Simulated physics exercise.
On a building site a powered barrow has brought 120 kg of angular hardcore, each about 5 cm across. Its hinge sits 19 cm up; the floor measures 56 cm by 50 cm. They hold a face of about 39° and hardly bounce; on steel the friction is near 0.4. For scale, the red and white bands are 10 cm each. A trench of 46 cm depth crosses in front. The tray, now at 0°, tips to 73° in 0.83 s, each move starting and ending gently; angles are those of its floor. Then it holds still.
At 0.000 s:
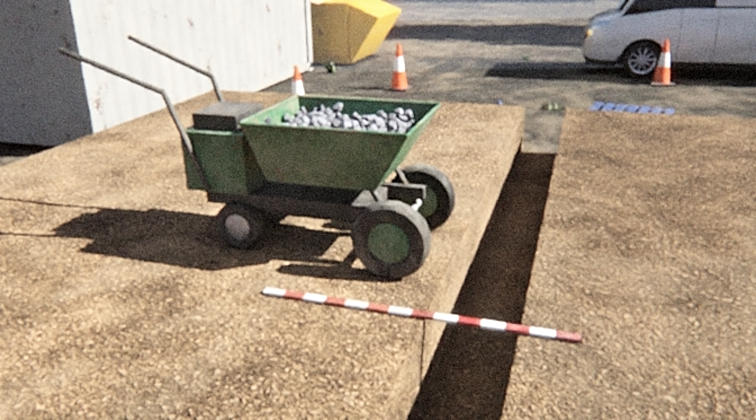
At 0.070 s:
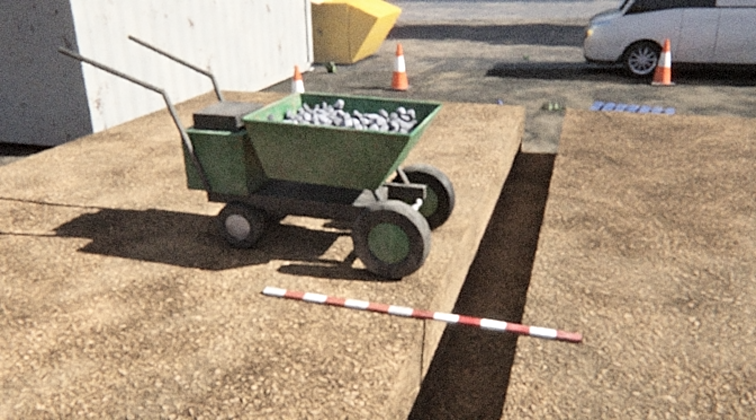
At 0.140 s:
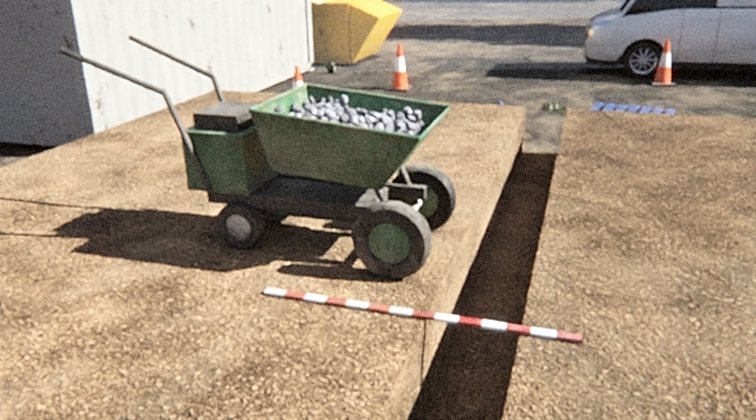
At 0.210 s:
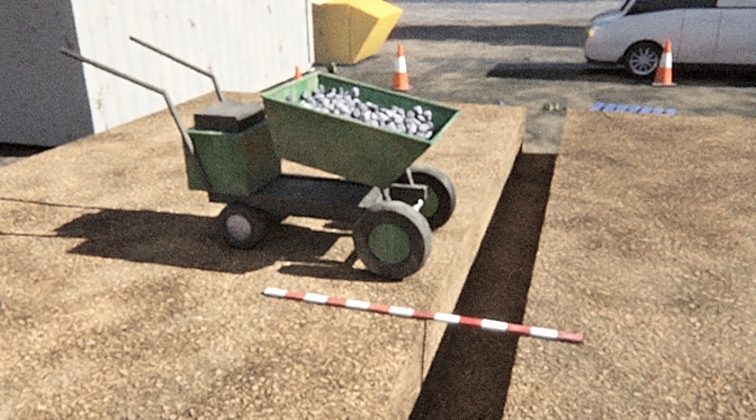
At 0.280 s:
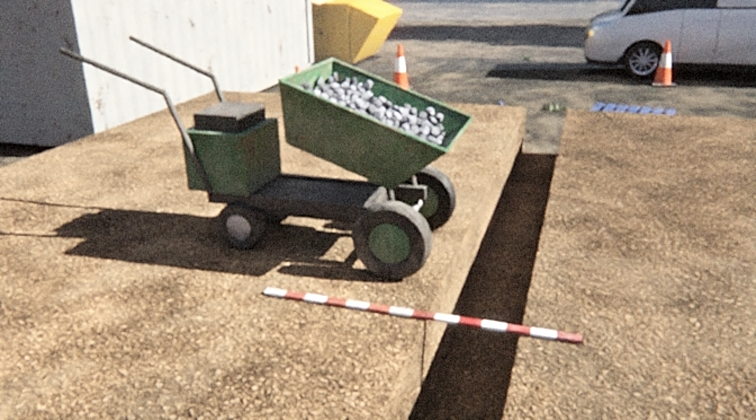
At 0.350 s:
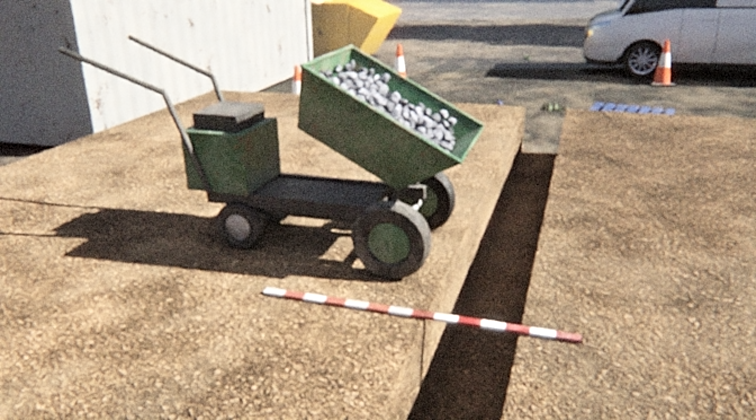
We see a green powered barrow loaded with grey stones standing beside a trench, a red and white striped pole on the ground nearby; its tray gradually tilts forward to the right, the rear rising while the stones remain inside.
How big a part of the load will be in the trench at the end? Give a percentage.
Roughly 30 per cent ends in the trench.
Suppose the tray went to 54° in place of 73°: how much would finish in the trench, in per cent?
In that case some 5 per cent.
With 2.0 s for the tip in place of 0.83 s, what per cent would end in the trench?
In that case some 40 per cent.
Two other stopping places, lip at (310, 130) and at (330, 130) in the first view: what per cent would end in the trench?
First some 60, then 75 per cent.
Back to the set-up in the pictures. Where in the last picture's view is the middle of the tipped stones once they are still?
Near (556, 267).
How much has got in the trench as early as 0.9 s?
Some 5 per cent.
After 0.6 s the floor is at 61°; 100 % in the tray; the foremost stones are at (497, 182).
After 0.9 s the floor is at 73°; 76 % in the tray, 4 % in the trench, 20 % past the trench; the foremost stones are at (584, 279).
After 1.3 s the floor is at 73°; 43 % in the tray, 9 % in the trench, 48 % past the trench; the foremost stones are at (747, 294).
After 3.2 s the floor is at 73°; 22 % in the tray, 30 % in the trench, 47 % past the trench; the foremost stones are past the picture's edge.
